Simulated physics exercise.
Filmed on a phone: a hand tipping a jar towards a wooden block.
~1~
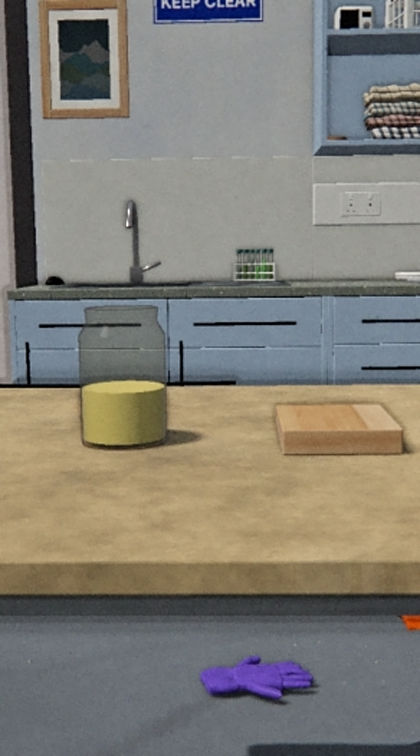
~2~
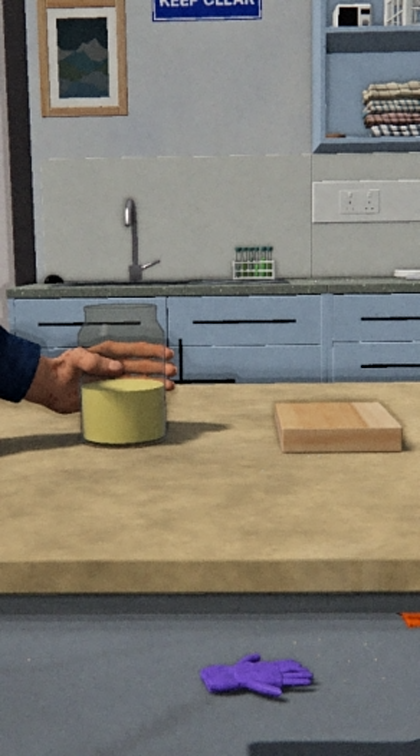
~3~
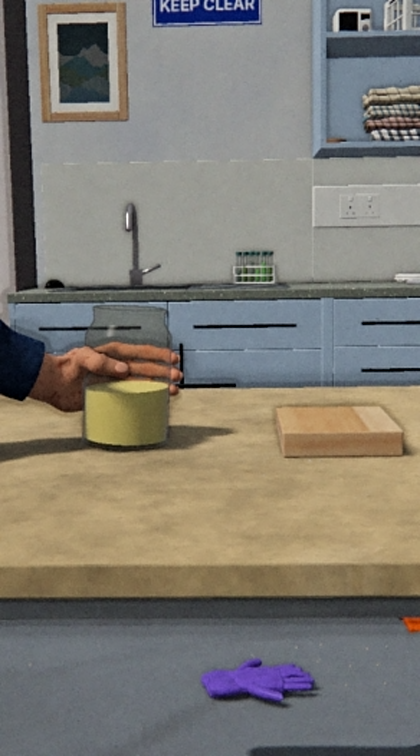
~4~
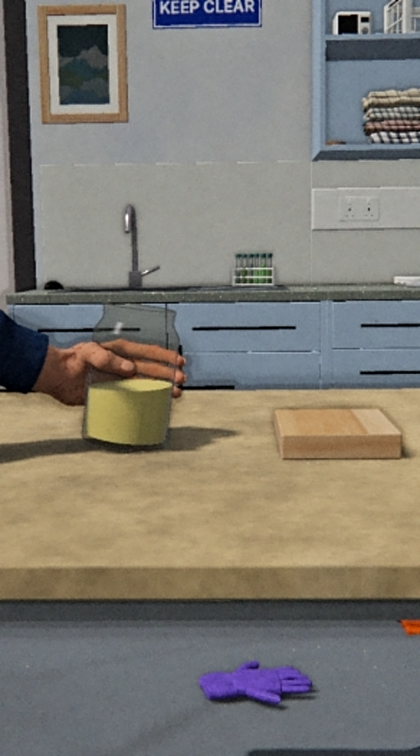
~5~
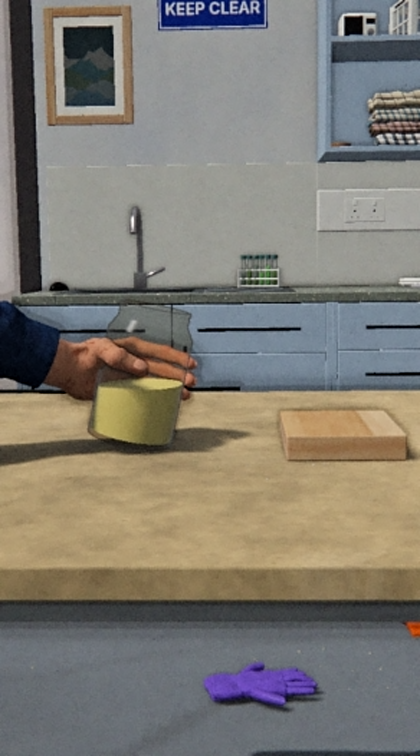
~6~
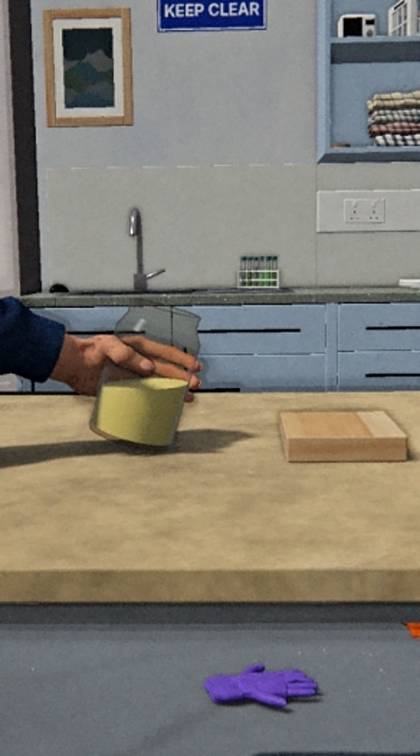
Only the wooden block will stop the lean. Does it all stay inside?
The jar loses some.
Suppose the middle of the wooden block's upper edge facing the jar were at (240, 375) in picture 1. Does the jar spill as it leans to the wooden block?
Then: Loses none.
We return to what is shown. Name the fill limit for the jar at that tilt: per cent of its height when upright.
Near 20 in a hundred.
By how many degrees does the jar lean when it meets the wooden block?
Some 80 degrees.
Next, the jar leans by about 45°; its rim is dry.
After that, the jar leans by about 70°; it has slopped over; all of the lemonade is inside.
Finally, the jar leans by about 80°, against the wooden block; it has slopped over; about half of the lemonade is inside.
